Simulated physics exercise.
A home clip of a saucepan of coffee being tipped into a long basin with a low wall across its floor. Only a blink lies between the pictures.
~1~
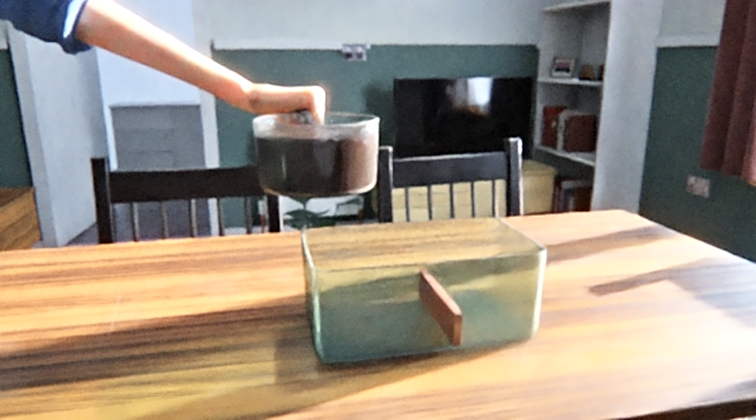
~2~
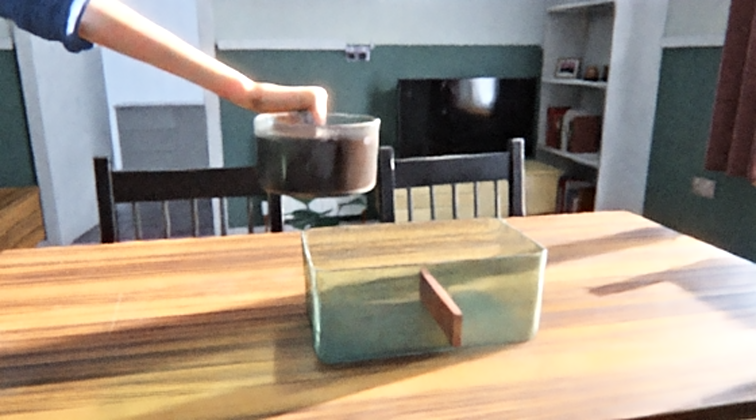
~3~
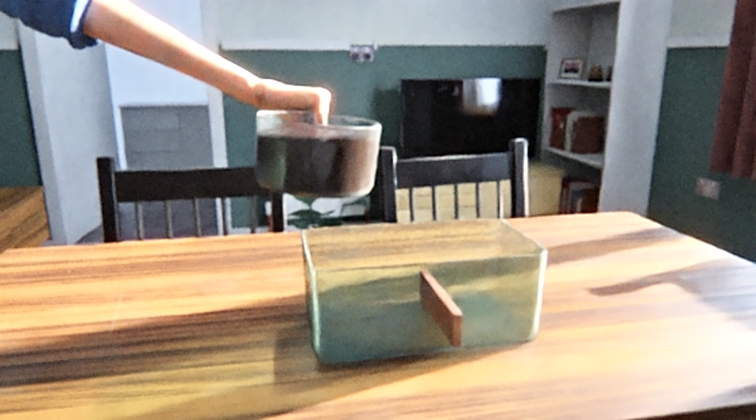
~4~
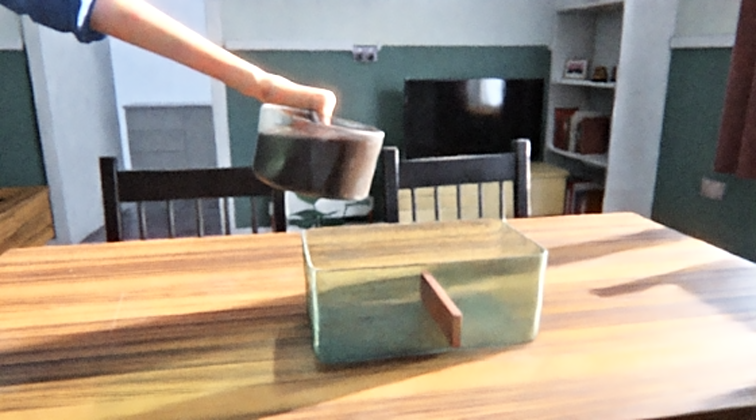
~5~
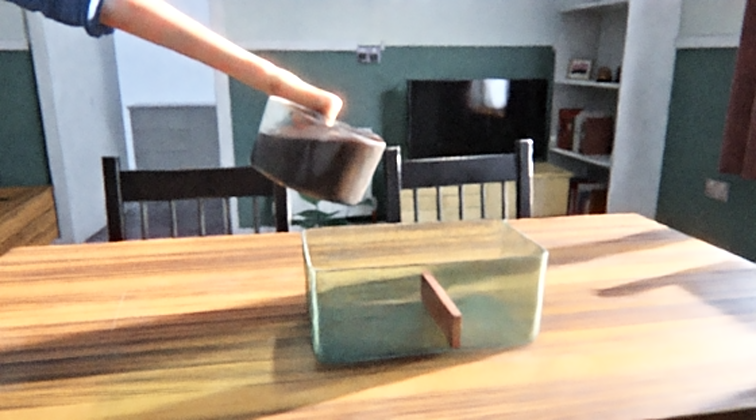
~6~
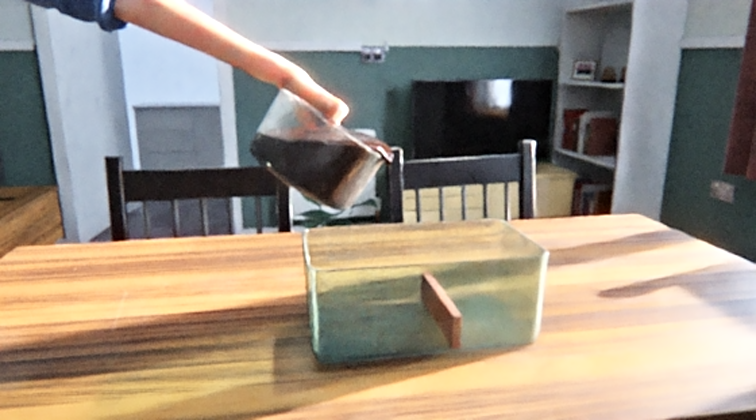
A hand tilts a glass pan of dark coffee rightward until some runs over its rim.
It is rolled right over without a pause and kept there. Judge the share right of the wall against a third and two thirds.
In the end under a third is right of the wall.
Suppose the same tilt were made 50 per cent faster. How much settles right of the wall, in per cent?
Near 15 %.
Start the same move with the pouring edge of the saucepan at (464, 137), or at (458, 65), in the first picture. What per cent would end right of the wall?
About 70 and 65 per cent.
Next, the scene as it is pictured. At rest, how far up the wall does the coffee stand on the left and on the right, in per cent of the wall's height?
Near 70 on the left, 20 on the right.
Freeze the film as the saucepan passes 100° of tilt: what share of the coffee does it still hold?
Roughly 25 in a hundred.
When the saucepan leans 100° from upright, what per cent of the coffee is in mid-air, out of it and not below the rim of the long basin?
Near 35 %.
A moment on, the saucepan is tipped right over and 25 per cent is still to pour, 33 is left of the wall and 8 right of it.
Next, the saucepan is tipped right over and 4 per cent is still to pour, 79 is left of the wall and 11 right of it.
Then the saucepan is tipped right over and 0 per cent is still to pour, 83 is left of the wall and 14 right of it.
Later the saucepan is tipped right over and 0 per cent is still to pour, 81 is left of the wall and 16 right of it.
At rest 81 per cent lies left of the wall, 16 right of it and 3 outside.
